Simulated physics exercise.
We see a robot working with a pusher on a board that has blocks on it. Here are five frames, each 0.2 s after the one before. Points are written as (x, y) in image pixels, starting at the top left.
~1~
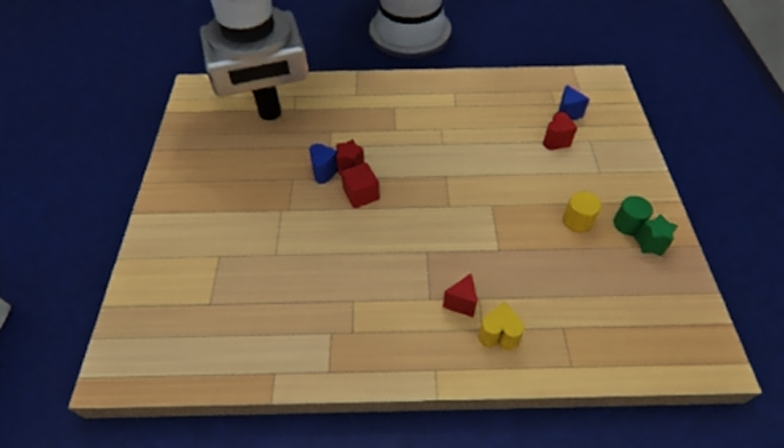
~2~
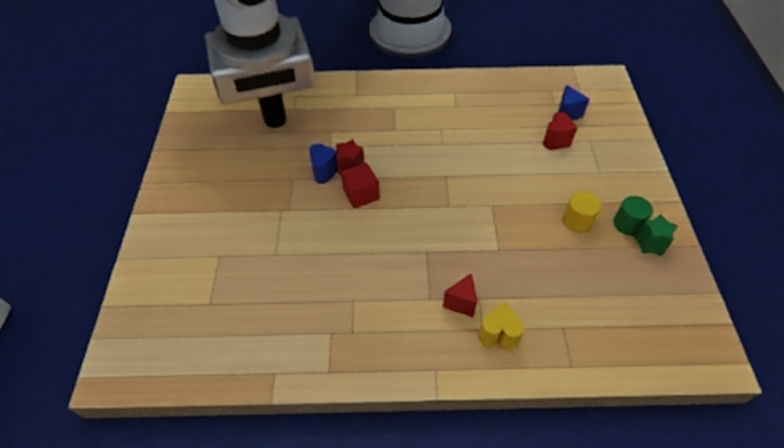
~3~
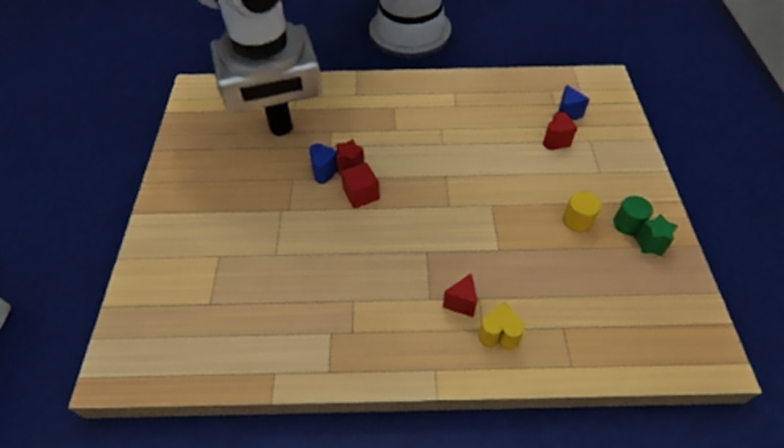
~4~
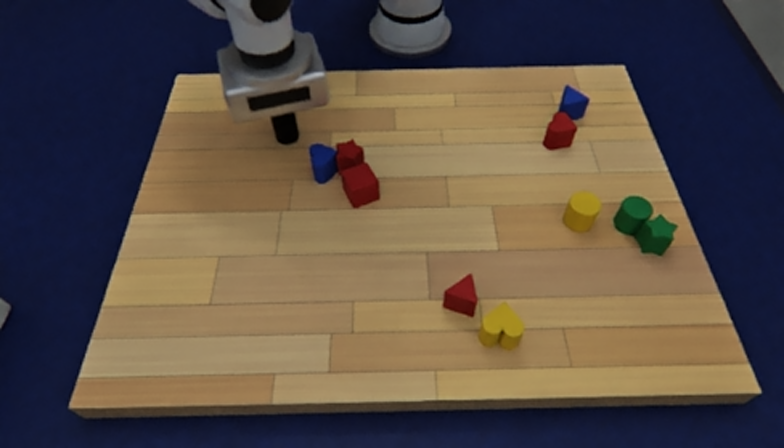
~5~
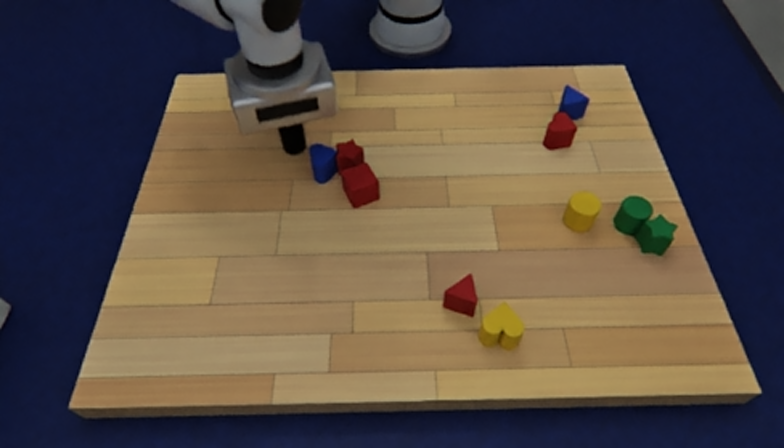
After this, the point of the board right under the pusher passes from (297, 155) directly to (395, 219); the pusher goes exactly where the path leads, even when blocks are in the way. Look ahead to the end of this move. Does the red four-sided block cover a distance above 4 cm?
I believe so.
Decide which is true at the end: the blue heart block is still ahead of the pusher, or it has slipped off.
I'm fairly sure the blue heart block rides along ahead of the pusher to the very end.
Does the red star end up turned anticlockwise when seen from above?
I expect so.
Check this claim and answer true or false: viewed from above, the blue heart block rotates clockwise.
That statement is accurate.
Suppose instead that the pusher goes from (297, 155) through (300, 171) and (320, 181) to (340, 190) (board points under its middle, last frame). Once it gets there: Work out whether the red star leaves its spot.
It gets pushed out of place.
What follows on the original path. One third of the way, pusher at (327, 168); blue heart block at (344, 171), turned 20° clockwise; red star at (356, 151), turned 45° anticlockwise; red four-sided block at (368, 182), turned 15° anticlockwise.
Two thirds of the way, pusher at (360, 190); blue heart block at (379, 194), turned 20° clockwise; red star at (356, 151), turned 45° anticlockwise; red four-sided block at (402, 207).
At the end, pusher at (395, 212); blue heart block at (415, 219), turned 25° clockwise; red star at (356, 151), turned 45° anticlockwise; red four-sided block at (438, 236).
